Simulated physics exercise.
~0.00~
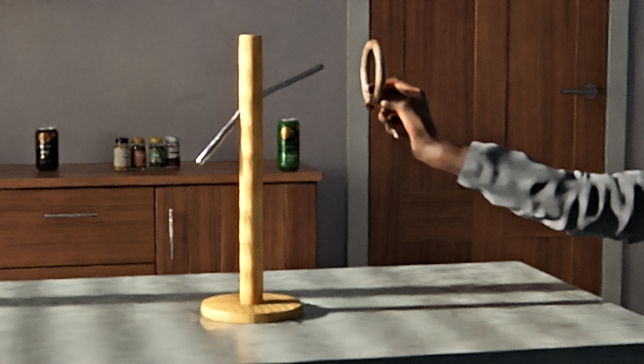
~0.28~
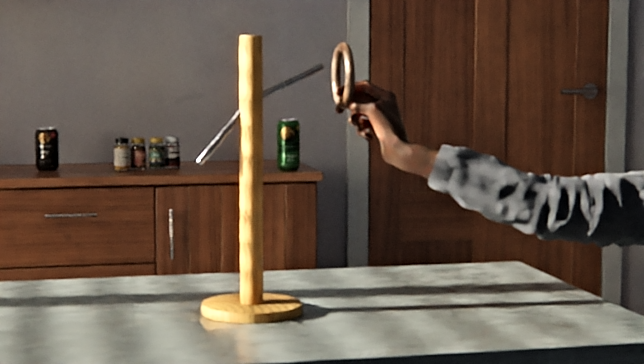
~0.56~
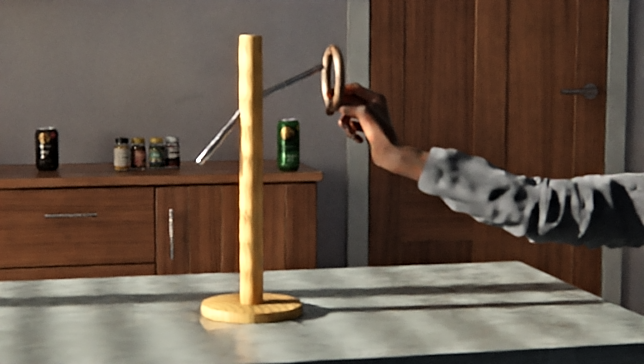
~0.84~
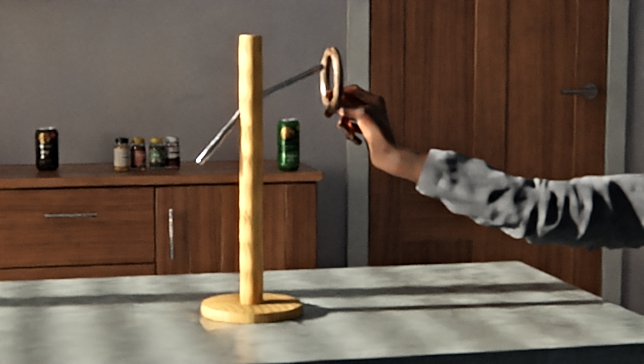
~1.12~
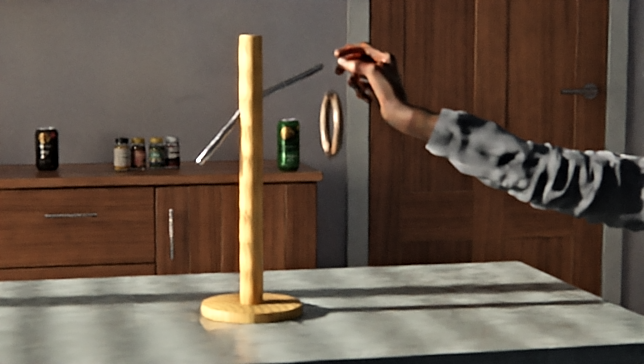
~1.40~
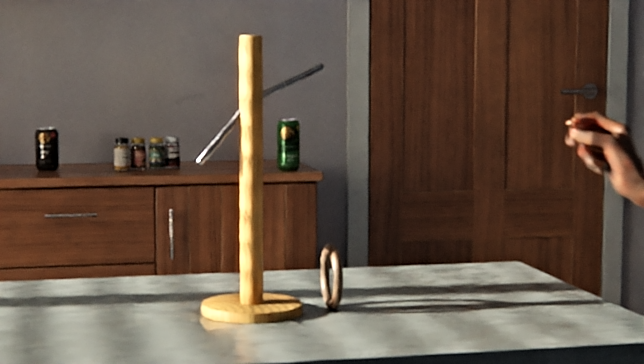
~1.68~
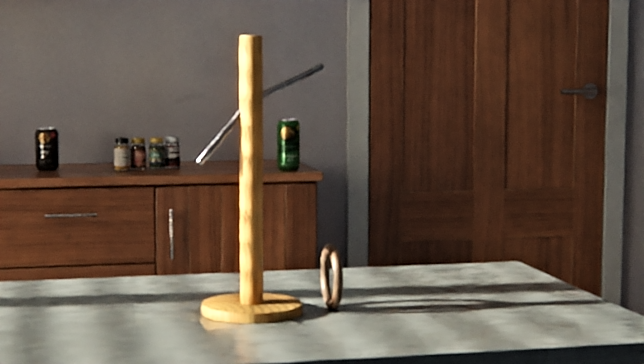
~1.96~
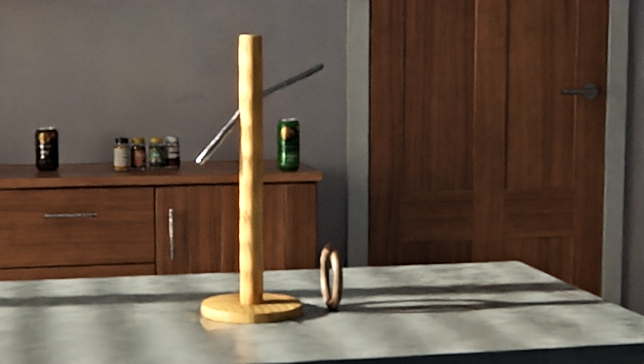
A brown ring, held upright in the fingers of a hand in a patterned grey sleeve, starts to the right of a pale wooden peg stand on a table. The hand carries it left toward the stand, slowing until the ring hangs still near the end of a slanted metal rod. The fingers then open, and the ring drops straight down while the hand draws back to the right. It lands on the tabletop beside the stand's round base as the hand leaves view. The ring stays there, standing on its edge, with the peg empty.
